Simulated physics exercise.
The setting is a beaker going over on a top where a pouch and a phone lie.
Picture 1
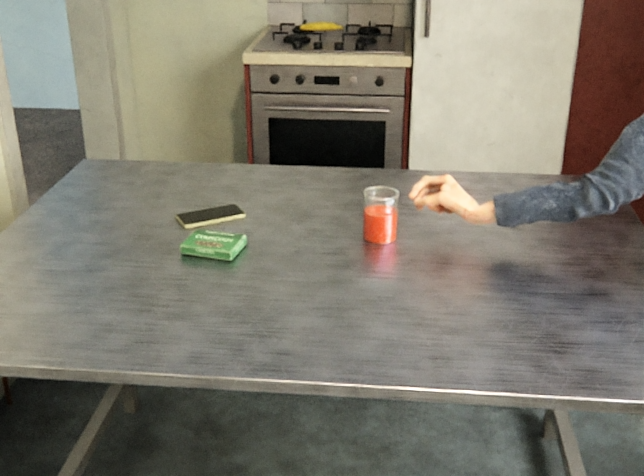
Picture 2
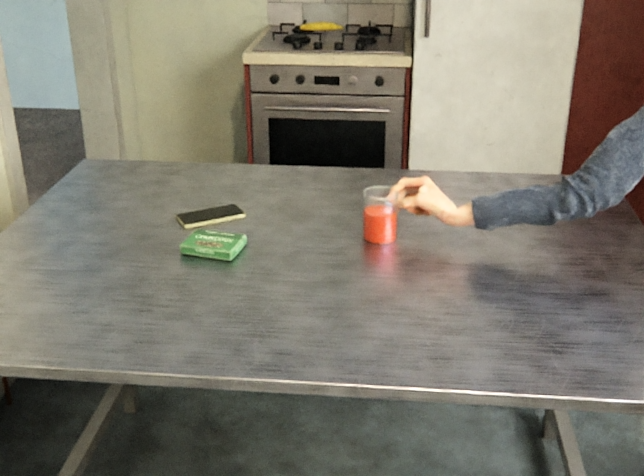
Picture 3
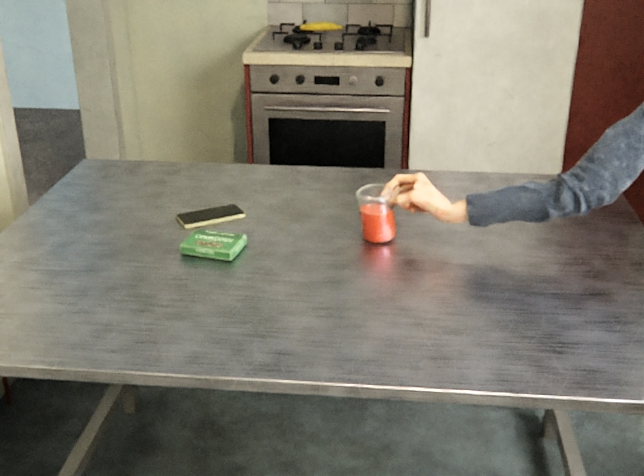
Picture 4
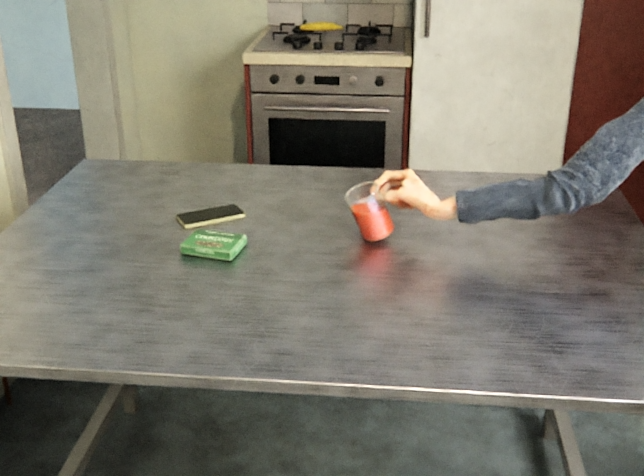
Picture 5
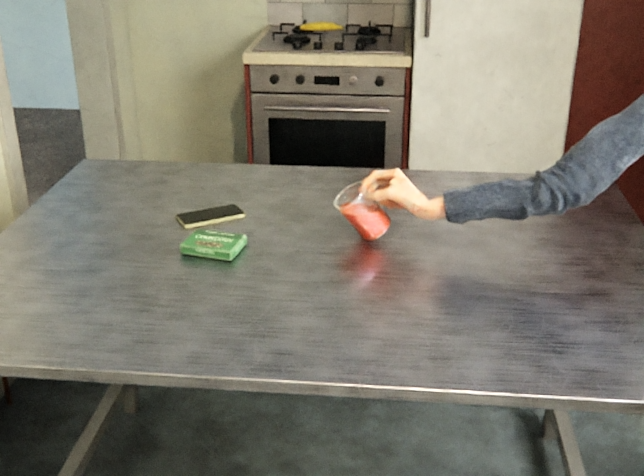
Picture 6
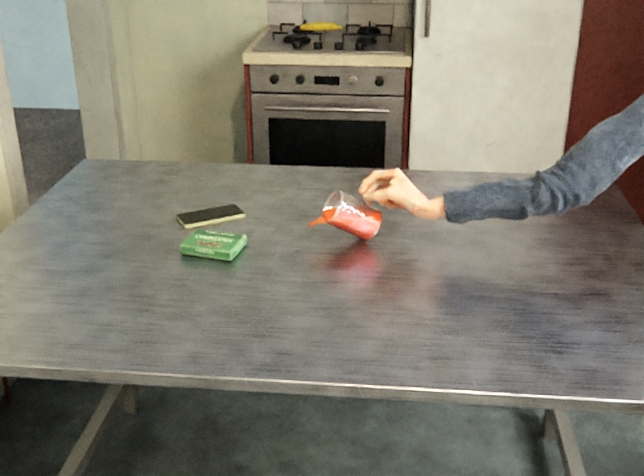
Beaker of red liquid tilting leftward as a hand pushes its side, liquid reaching the rim, beside a green pouch and phone.
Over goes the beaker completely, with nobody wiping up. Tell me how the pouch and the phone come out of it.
I expect the pouch will be caught by the spill; I expect the phone will be caught by the spill.
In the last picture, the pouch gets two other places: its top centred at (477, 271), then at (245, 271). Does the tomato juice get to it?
First it stays dry, then it is reached.
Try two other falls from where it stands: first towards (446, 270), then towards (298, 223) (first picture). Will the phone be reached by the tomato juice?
Toward the first spot it is missed, and toward the second it gets touched.
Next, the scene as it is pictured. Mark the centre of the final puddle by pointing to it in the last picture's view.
Resting centre: About (219, 272).
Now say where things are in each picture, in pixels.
In the first frame, it stands upright; beaker (380, 214) about two thirds full; pouch (214, 239); phone (211, 214).
The second frame shows fingers against its side; beaker about two thirds full, surface at (381, 210).
The third frame shows fingers against its side; beaker (377, 213) about two thirds full; phone (211, 214).
The fourth frame shows fingers against its side; beaker (370, 211) tipped 25°; pouch (214, 239).
The fifth frame shows fingers against its side; beaker (363, 212) tipped 35°.
In the sixth frame, it is falling; beaker (352, 215) tipped 60°; pouch (214, 239); phone (211, 214).
A moment on, the puddle covers about as much as a plate; the pouch is reached; the phone is reached.
Further on, the puddle covers about as much as a big tray; the pouch is reached; the phone is reached.
When it is over, the puddle covers about as much as a big tray; the pouch is reached; the phone is reached.
